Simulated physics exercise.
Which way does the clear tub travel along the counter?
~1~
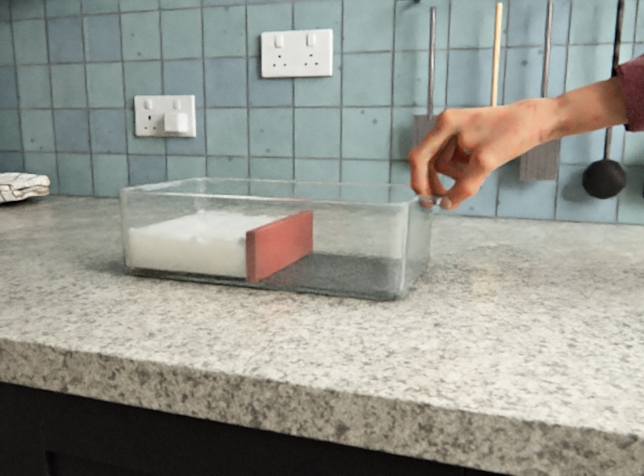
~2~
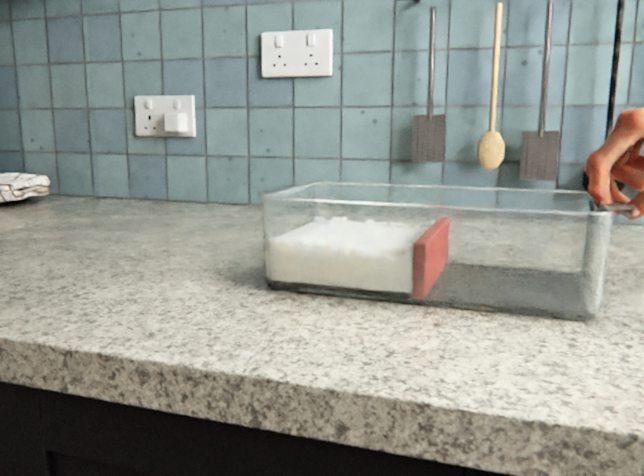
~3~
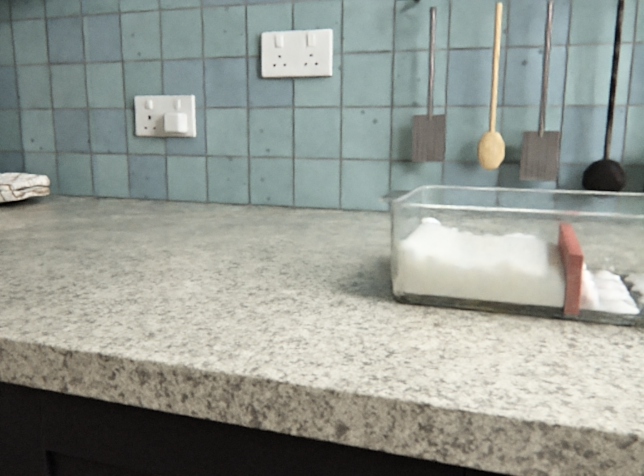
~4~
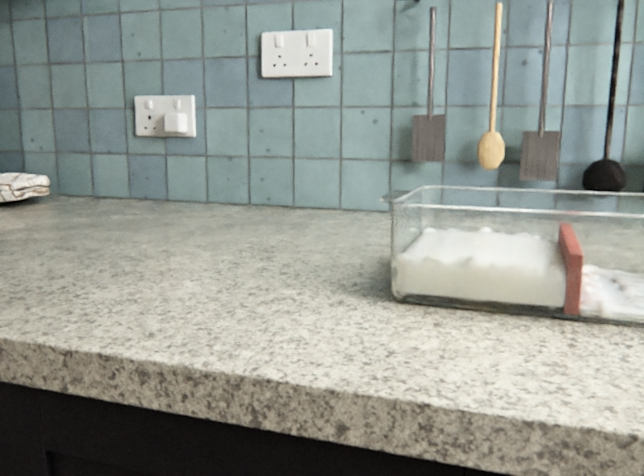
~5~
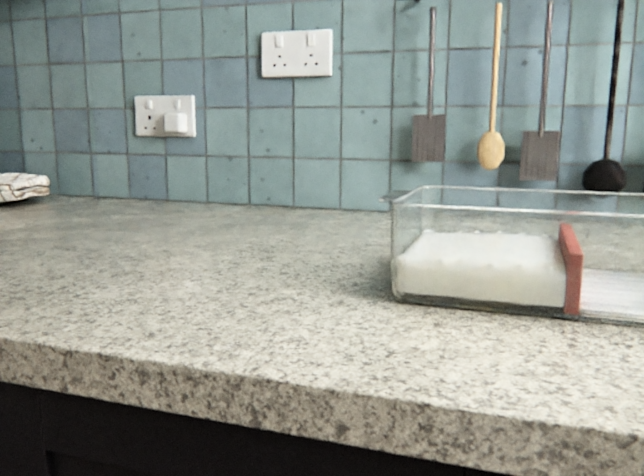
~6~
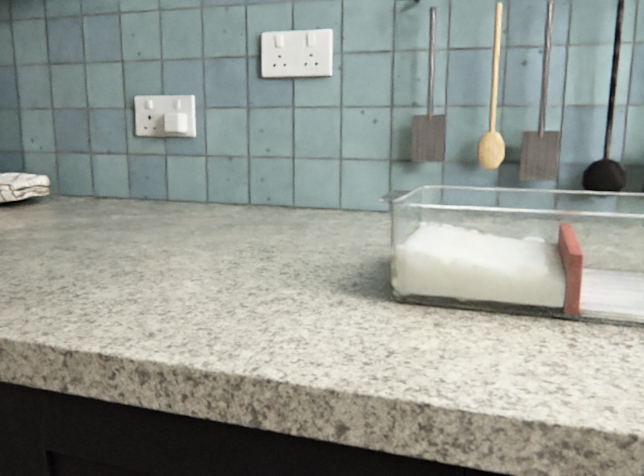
The clear tub moves to the right along the counter, pulled by a hand at its end.
Clear oblong tub sliding right as a hand pulls it, milk sloshing inside and some ending up beyond the red divider.
